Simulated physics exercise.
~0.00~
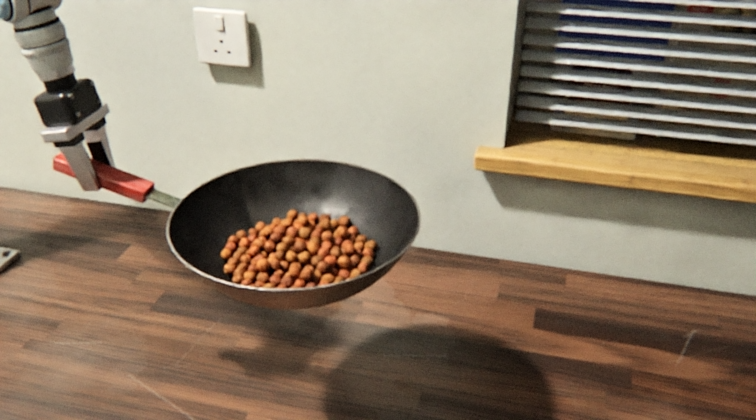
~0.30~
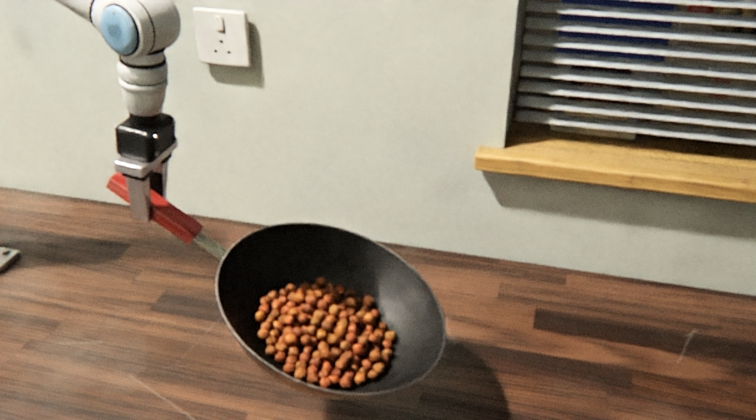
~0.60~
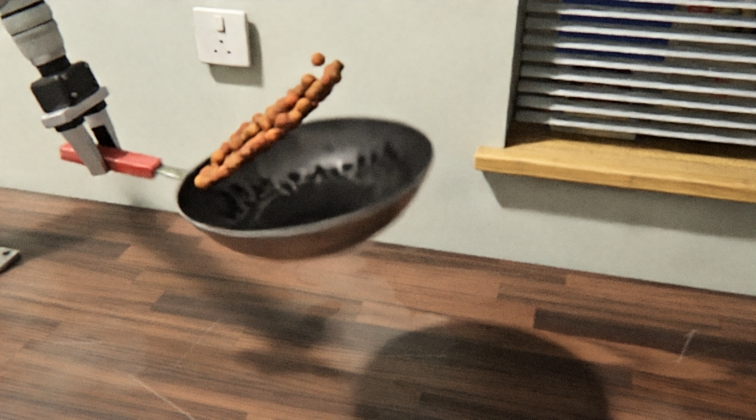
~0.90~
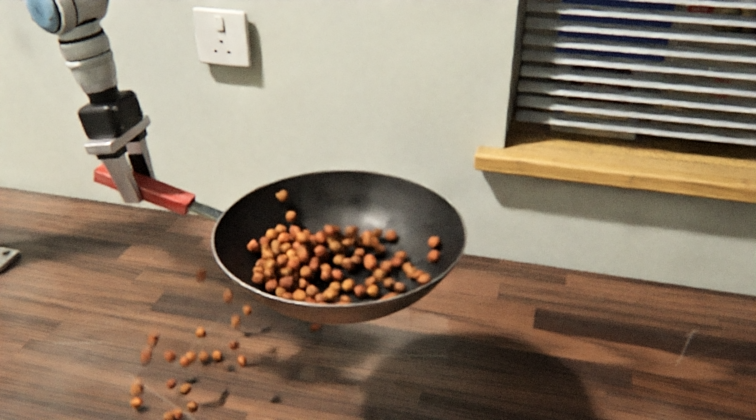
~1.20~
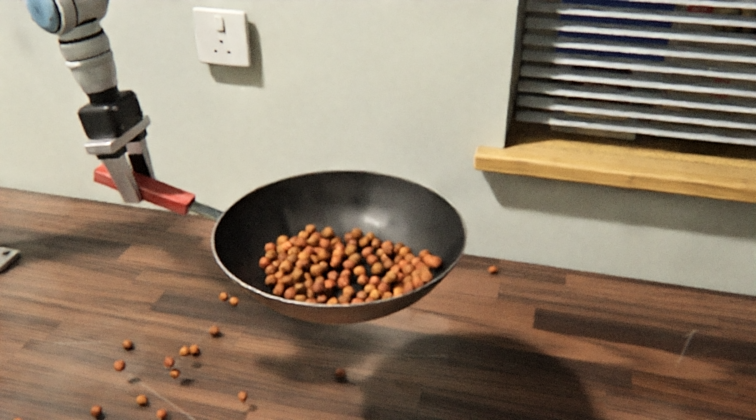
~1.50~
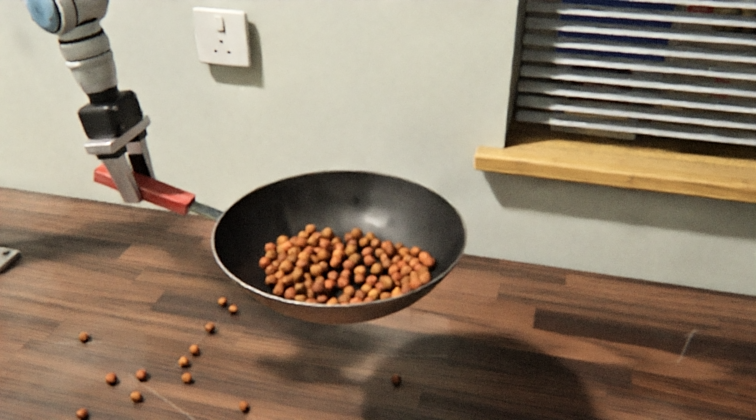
To begin with, a robot arm grips the red handle of a dark wok and holds a heap of small round brown nuts above a wooden worktop, beside a shuttered window. The arm lowers the wok and tips it, with the nuts still gathered inside. It then jerks the wok upward, and the load lifts off in a slanting band, rising towards the right. As the wok comes down and levels out, most of the nuts drop back in, but some fall past its left side. These scatter and roll across the worktop, mainly at the lower left, while the arm holds still. Finally, the wok hangs level with most of its load settled inside.
